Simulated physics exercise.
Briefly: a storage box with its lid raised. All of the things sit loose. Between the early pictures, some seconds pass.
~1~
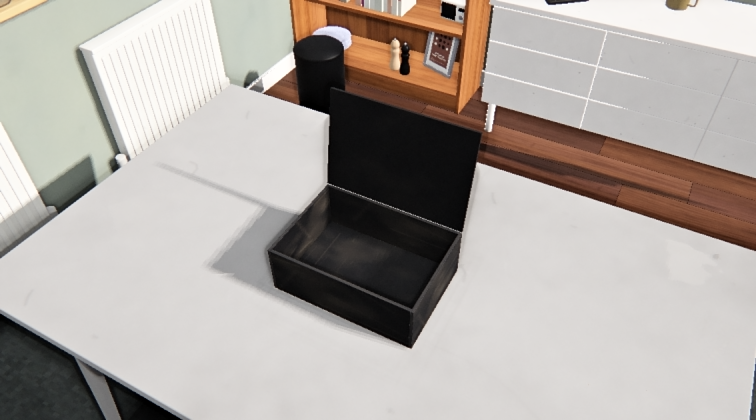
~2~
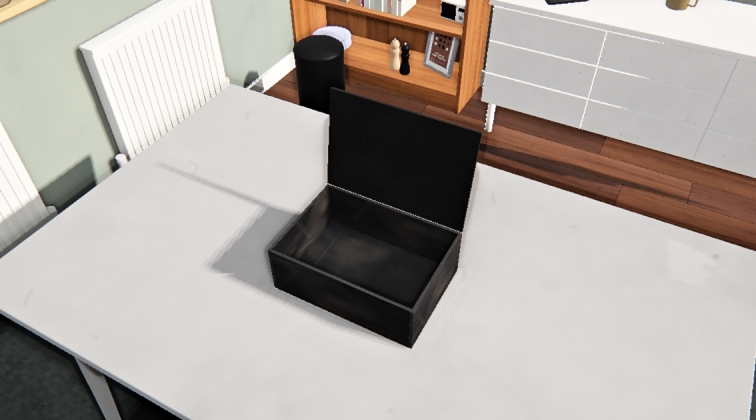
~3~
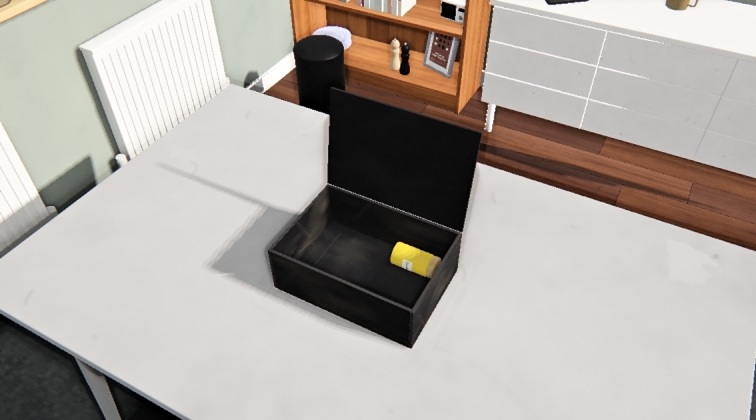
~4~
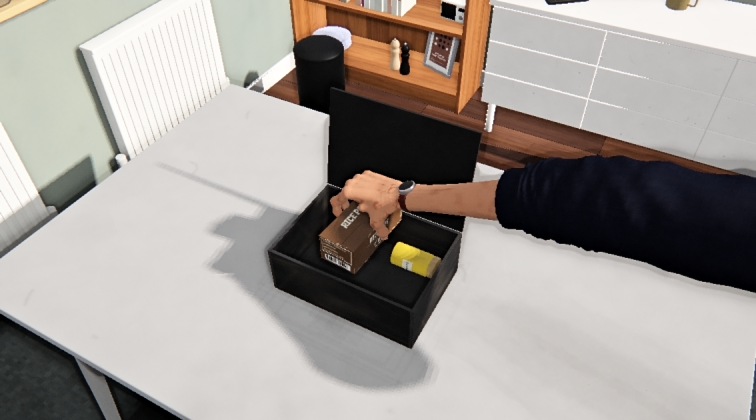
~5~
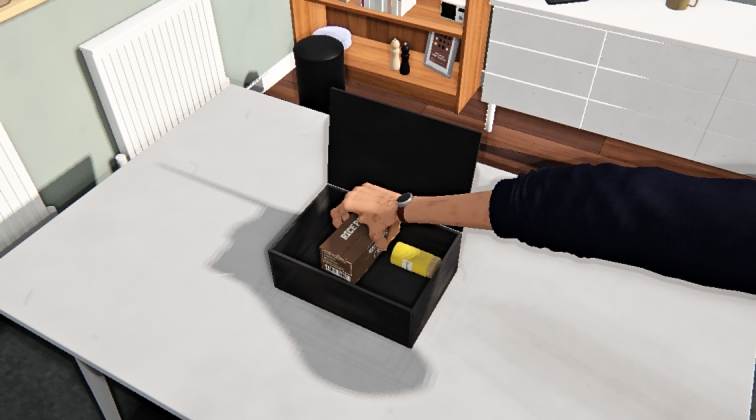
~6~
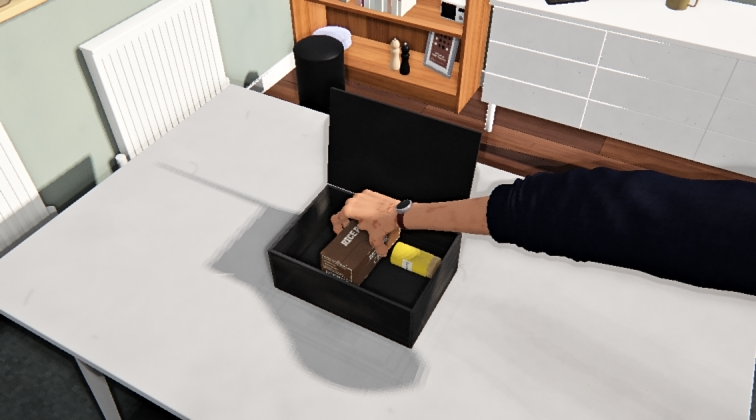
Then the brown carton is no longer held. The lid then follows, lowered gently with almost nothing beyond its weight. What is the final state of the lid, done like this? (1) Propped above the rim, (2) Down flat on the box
Down flat on the box.
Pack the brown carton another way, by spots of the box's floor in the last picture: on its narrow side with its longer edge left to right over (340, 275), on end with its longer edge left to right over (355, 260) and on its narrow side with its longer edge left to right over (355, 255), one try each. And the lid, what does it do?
In order, the lid fits down, then gets blocked, then fits down.
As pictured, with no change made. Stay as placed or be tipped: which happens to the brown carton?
In the end, the brown carton keeps its orientation.
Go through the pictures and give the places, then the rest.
In the first frame, the last thing is not in view yet.
In the second frame, the last thing is not in view yet.
In the third frame, the last thing is not in view yet; yellow shaker (416, 261).
The fourth frame shows on its way; brown carton (362, 227); yellow shaker (416, 261).
The fifth frame shows on its way; brown carton (362, 238); yellow shaker (416, 261).
The sixth frame shows in place under the hand; brown carton (362, 244); yellow shaker (416, 261).
Then, 1.30 s past the last view, lid 78° above the rim; brown carton displaced a little near (363, 261).
Then, 1.90 s past the last view, lid 31° above the rim; brown carton displaced a little near (363, 261).
Finally, lid shut; moved from the start, brown carton; yellow shaker still in place. Final places as the last picture's camera would see them, brown carton near (363, 261).
